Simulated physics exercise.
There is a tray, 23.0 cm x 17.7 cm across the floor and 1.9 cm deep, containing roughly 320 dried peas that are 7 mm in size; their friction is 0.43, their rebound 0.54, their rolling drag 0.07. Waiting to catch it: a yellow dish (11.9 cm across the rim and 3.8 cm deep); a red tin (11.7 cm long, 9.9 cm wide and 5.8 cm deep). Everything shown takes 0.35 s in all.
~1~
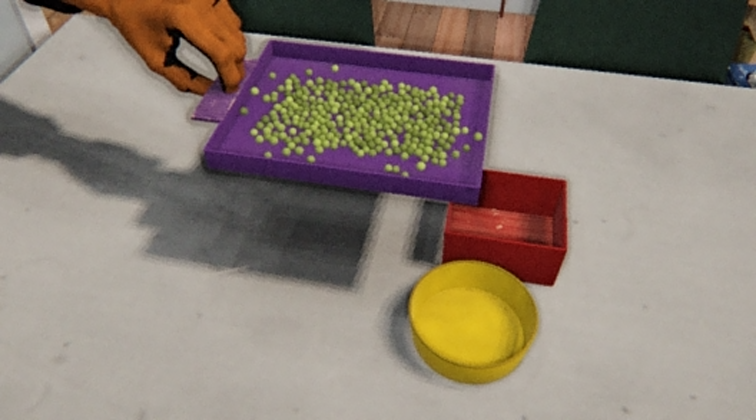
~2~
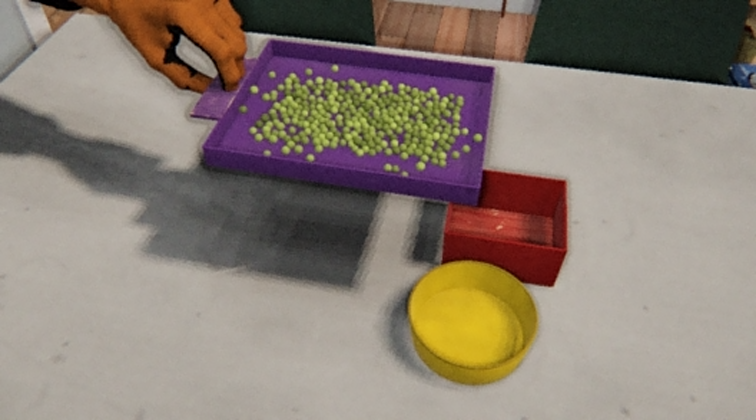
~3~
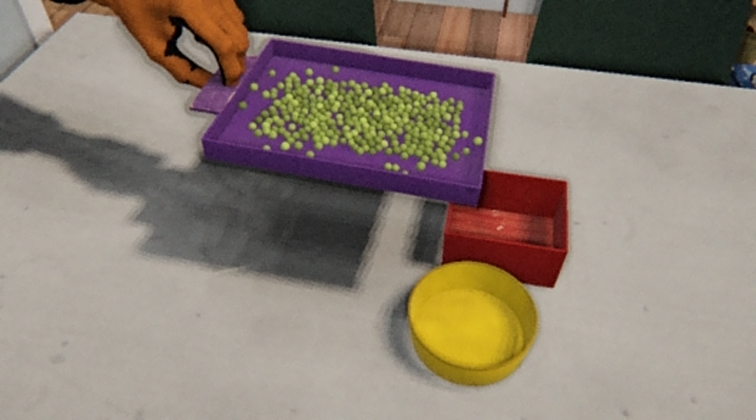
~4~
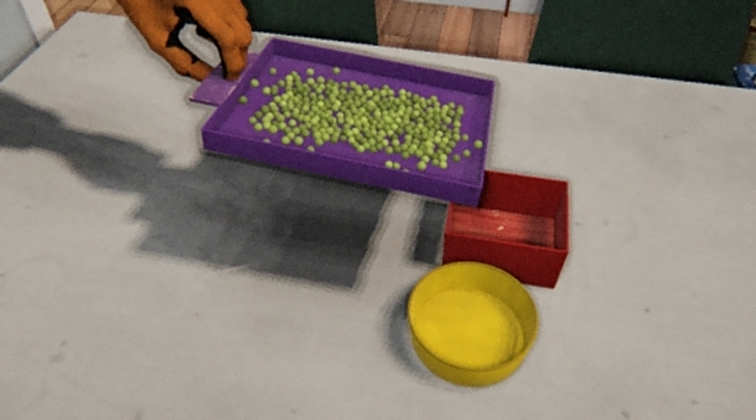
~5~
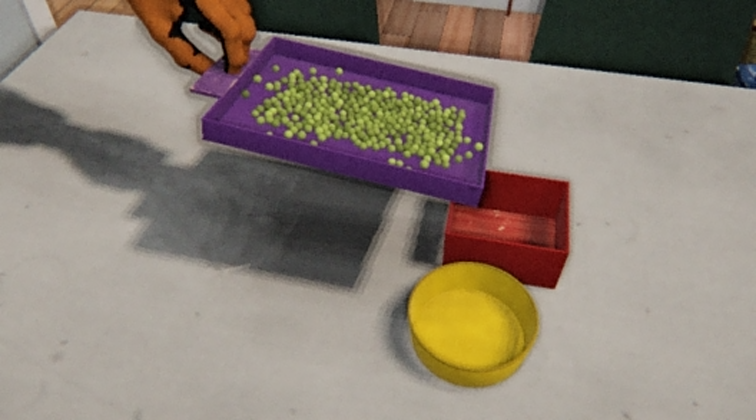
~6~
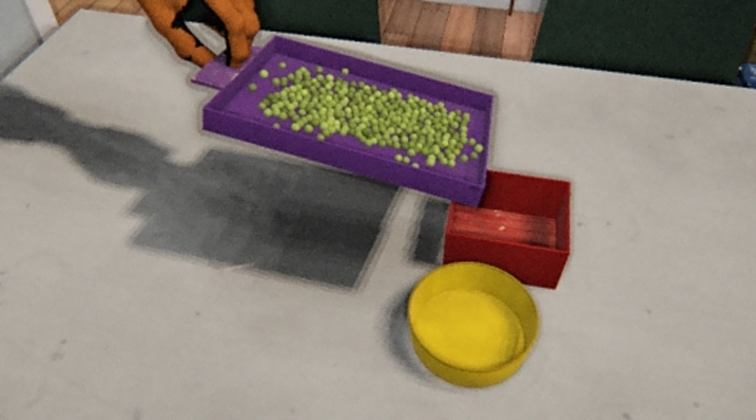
Purple tray of green peas tilting gradually down to the right as a hand lifts its left end, peas shifting slightly.
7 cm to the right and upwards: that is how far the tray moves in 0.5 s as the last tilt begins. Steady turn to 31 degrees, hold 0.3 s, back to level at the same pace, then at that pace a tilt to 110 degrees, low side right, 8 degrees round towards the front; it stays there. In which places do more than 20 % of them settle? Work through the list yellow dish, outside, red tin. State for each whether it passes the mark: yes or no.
Result: Yellow dish no; outside everything yes; red tin yes.
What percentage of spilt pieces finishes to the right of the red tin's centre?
Close to 0 in a hundred.
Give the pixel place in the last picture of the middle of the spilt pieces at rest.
The spilt pieces are centred close to (419, 262) in the last picture.
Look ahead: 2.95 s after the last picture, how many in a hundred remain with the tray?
Around 100 percent of the load is still with the tray.
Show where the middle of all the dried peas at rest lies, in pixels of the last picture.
I'd say close to (441, 256).
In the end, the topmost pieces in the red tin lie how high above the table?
1.5 cm, give or take.
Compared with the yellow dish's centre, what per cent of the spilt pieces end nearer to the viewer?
It works out to around 0 in a hundred.
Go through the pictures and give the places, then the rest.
In the first picture, tray at (338, 170); tilt 0 degrees; leading edge at (488, 119); middle of the load at (363, 122); yellow dish at (473, 310); red tin at (508, 205).
In the second picture, tray at (337, 168); tilt 1 degrees; leading edge at (488, 121); middle of the load at (363, 122).
In the third picture, tray at (338, 164); tilt 4 degrees; low side back right; leading edge at (488, 124); middle of the load at (363, 121).
In the fourth picture, tray at (339, 160); tilt 8 degrees; low side back right; leading edge at (488, 128); middle of the load at (363, 121).
In the fifth picture, tray at (340, 154); tilt 11 degrees; low side back right; leading edge at (489, 132); middle of the load at (365, 120).
In the sixth picture, tray at (342, 149); tilt 15 degrees; low side back right; leading edge at (489, 135); middle of the load at (375, 117); yellow dish at (473, 313); red tin at (510, 206).
Then, 1.14 s after the last picture, tilt 10 degrees; tray 100 %; middle of all pieces on or above the table near (414, 102).
Then, 2.08 s after the last picture, tilt 33 degrees; tray 100 %; middle of all pieces on or above the table near (482, 97).
Then, 2.95 s after the last picture, tilt 78 degrees; tray 100 %; middle of all pieces on or above the table near (449, 143).
Then, 3.78 s after the last picture, tilt 110 degrees; outside 60 %, red tin 30 %, yellow dish 5 %; middle of all pieces on or above the table near (446, 252).
In the end, tray 0 %, outside 60 %, red tin 30 %, yellow dish 5 %.
